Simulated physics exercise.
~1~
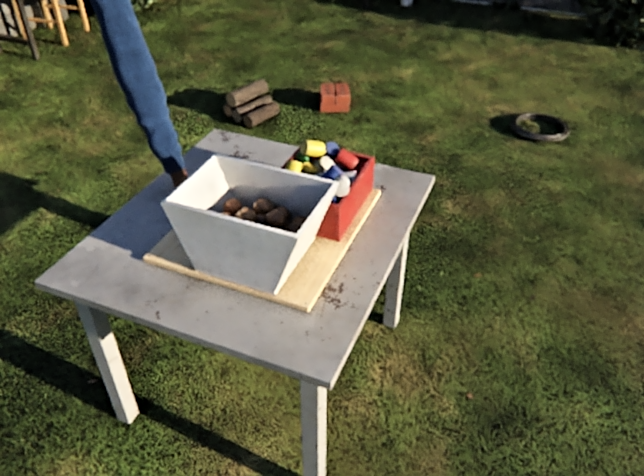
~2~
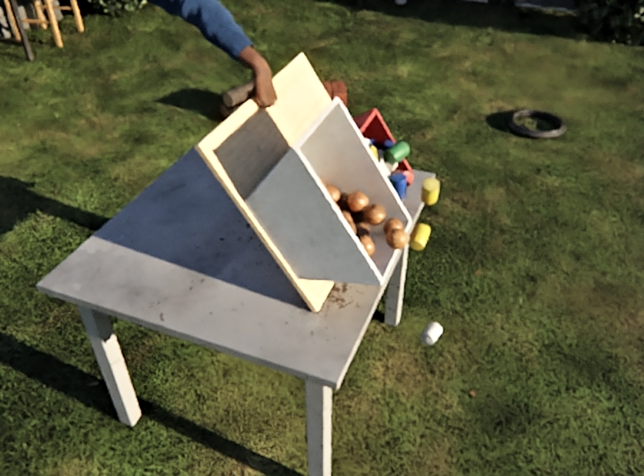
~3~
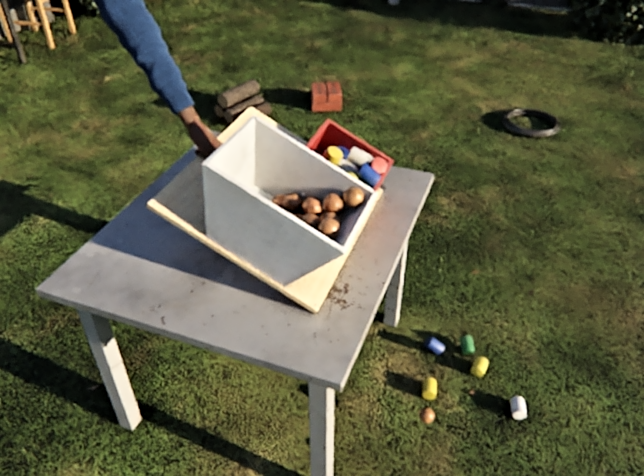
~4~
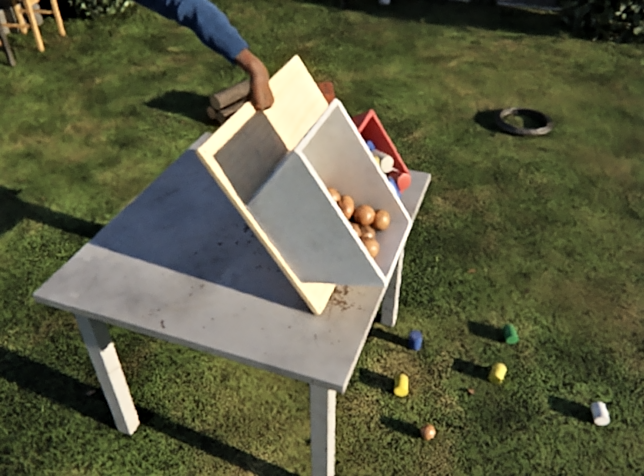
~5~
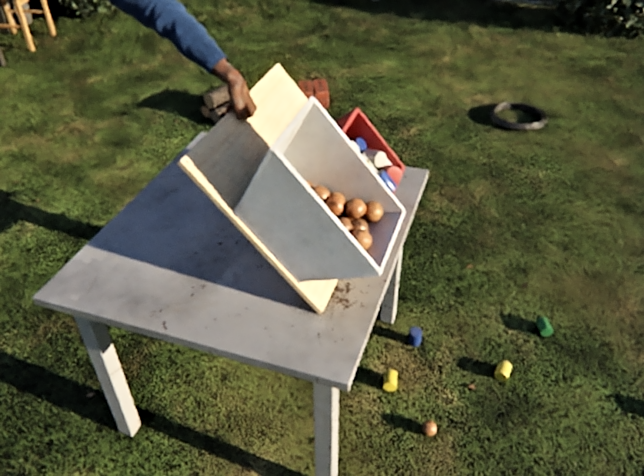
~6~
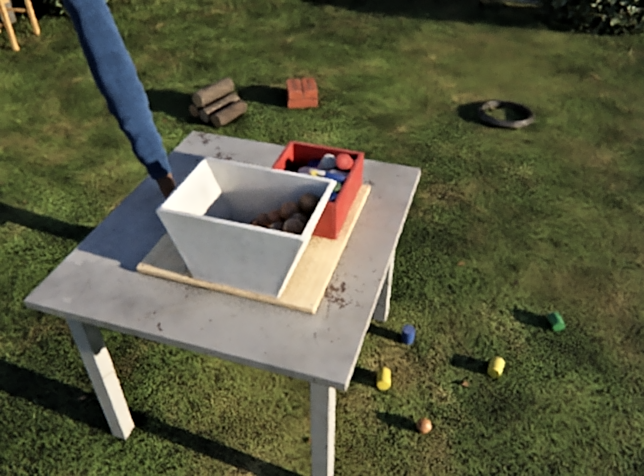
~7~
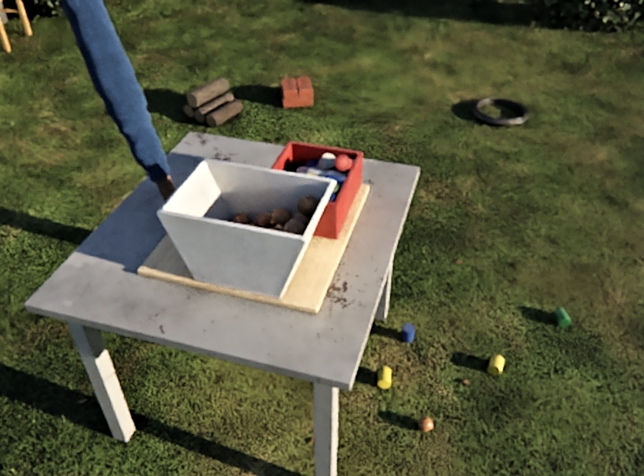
On a garden table, a hand tips two tubs rightward twice, spilling some pieces, then lowers them.
